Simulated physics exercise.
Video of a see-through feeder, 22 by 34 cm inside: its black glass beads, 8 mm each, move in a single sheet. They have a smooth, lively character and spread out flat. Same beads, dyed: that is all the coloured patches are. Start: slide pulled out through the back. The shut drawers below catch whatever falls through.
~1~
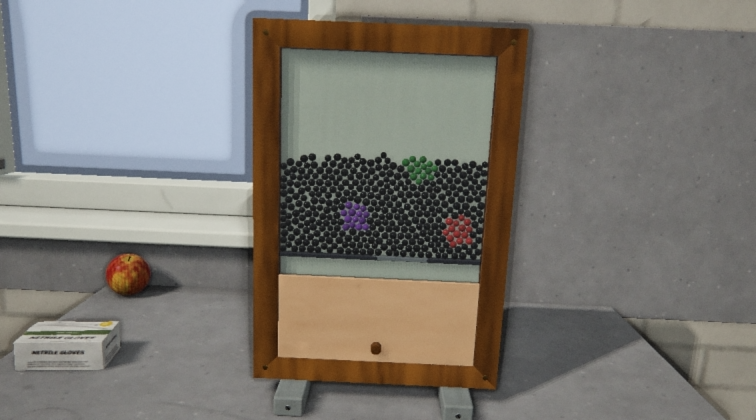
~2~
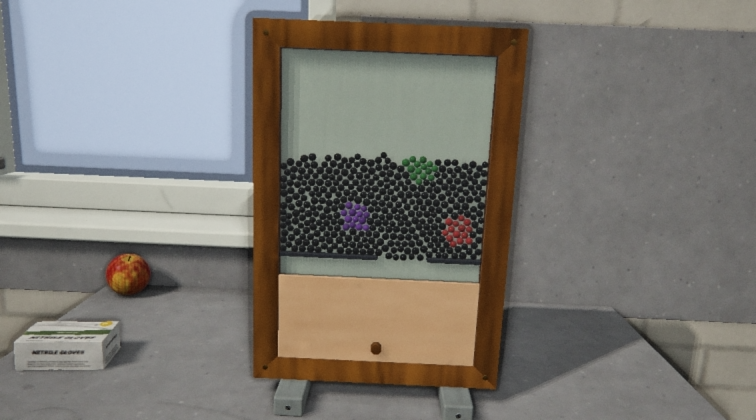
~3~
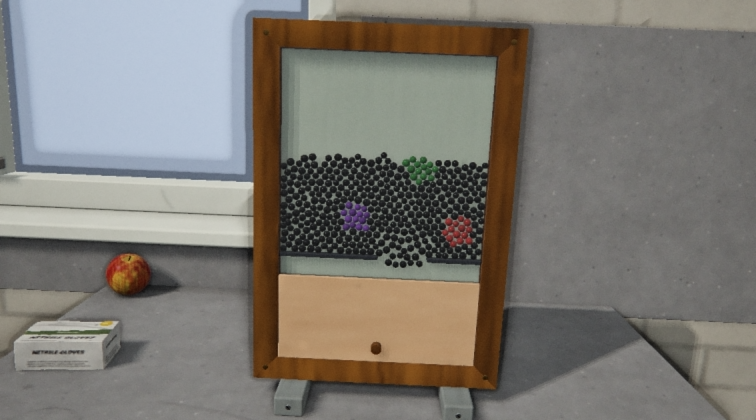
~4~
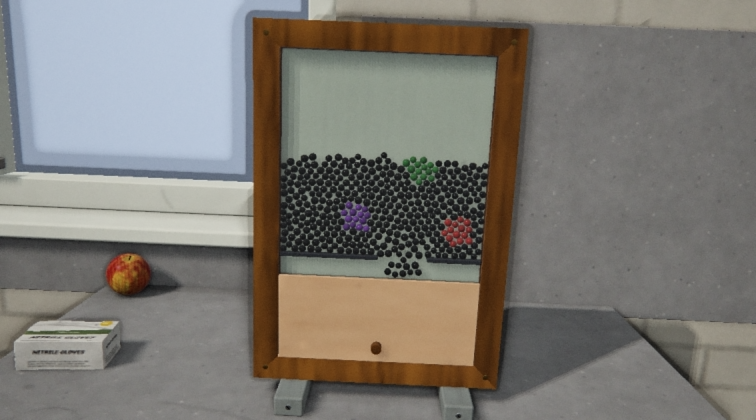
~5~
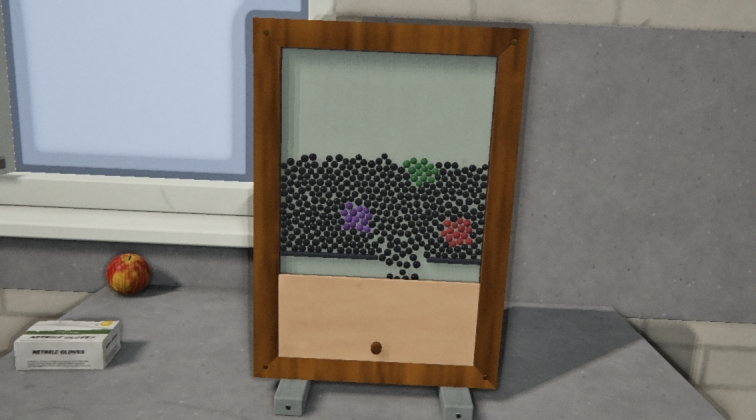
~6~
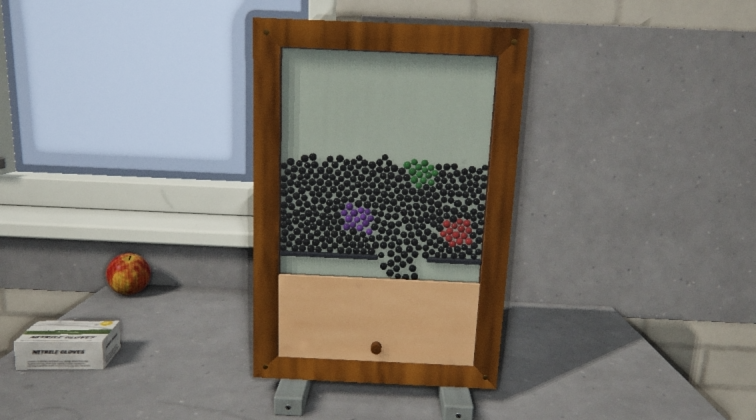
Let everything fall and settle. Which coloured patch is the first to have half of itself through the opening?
The green patch.
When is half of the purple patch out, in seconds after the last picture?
Time: Close to 0.4 s.
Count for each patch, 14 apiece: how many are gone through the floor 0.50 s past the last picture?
Count out below - purple 10, green 14, red 2.
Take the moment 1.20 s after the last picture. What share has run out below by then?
Roughly 85 in a hundred by then.
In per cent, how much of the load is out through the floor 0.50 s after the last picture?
Around 55 per cent.
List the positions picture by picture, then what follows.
The first picture shows about 390 beads; beads' middle (385, 210); purple patch (356, 217); green patch (421, 169); red patch (458, 231); slide (373, 257) to (431, 260).
The second picture shows beads' middle (385, 211); 0 out.
The third picture shows beads' middle (385, 211); 5 out.
The fourth picture shows beads' middle (385, 212); 10 out.
The fifth picture shows beads' middle (383, 206); 15 out.
The sixth picture shows beads' middle (383, 207); 21 out; purple patch (358, 219); green patch (422, 173); red patch (457, 233).
Then, 0.15 s later than the last picture, 20 % are out; out of 14, purple 0, green 0, red 0.
Then, 0.50 s later than the last picture, 55 % are out; out of 14, purple 10, green 14, red 2.
Then, 1.20 s later than the last picture, 85 % are out; out of 14, purple 14, green 14, red 13.
All still 3.6 s after it, 90 % are out; out of 14, purple 14, green 14, red 14; half out at purple 0.42 s, green 0.30 s, red 0.65 s.
